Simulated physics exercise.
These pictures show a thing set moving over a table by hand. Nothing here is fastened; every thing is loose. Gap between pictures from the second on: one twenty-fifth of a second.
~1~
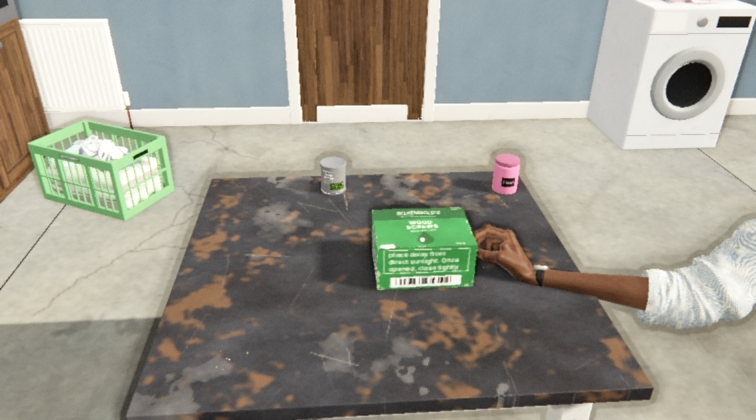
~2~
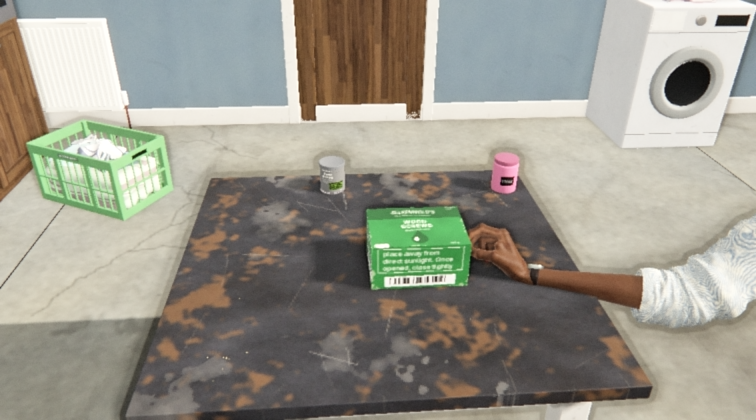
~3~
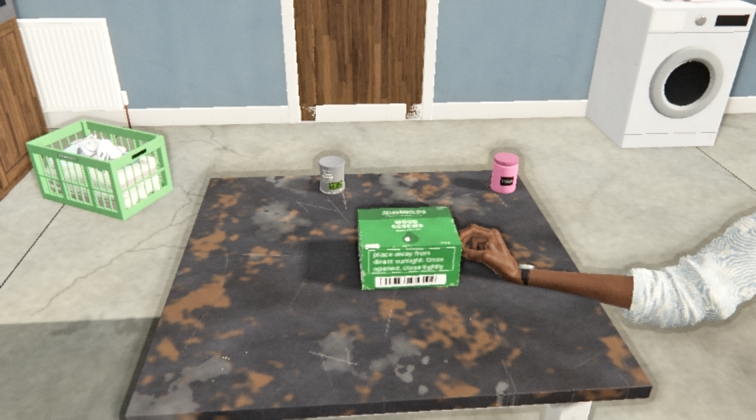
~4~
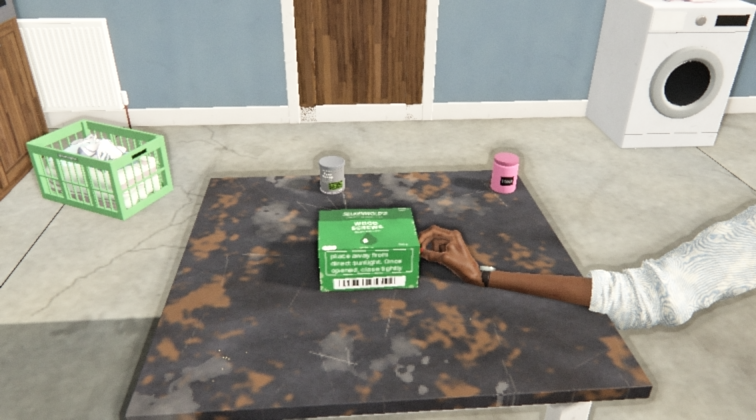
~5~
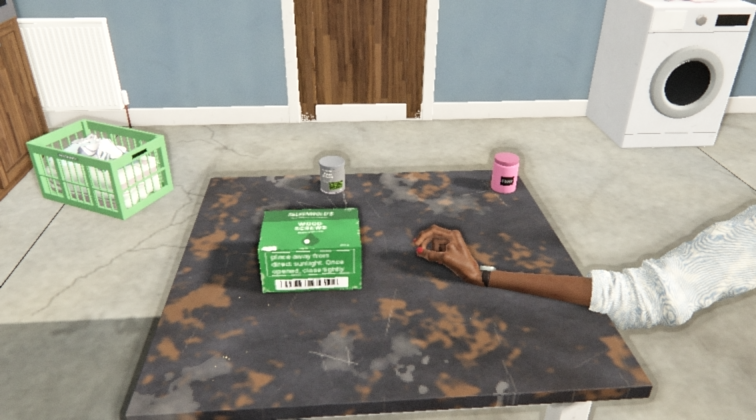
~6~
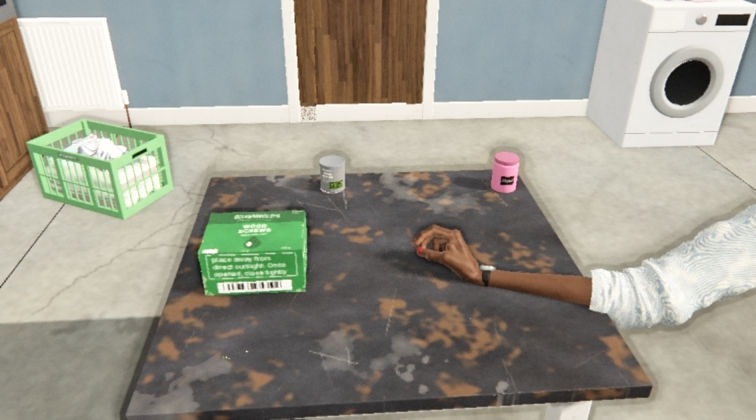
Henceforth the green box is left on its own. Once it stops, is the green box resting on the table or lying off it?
It is lying off the table.
Then, 0.30 s later than the last frame, green box now off the table.
Then, 0.50 s later than the last frame, things are still on the move.
When it is over, off the table, green box.
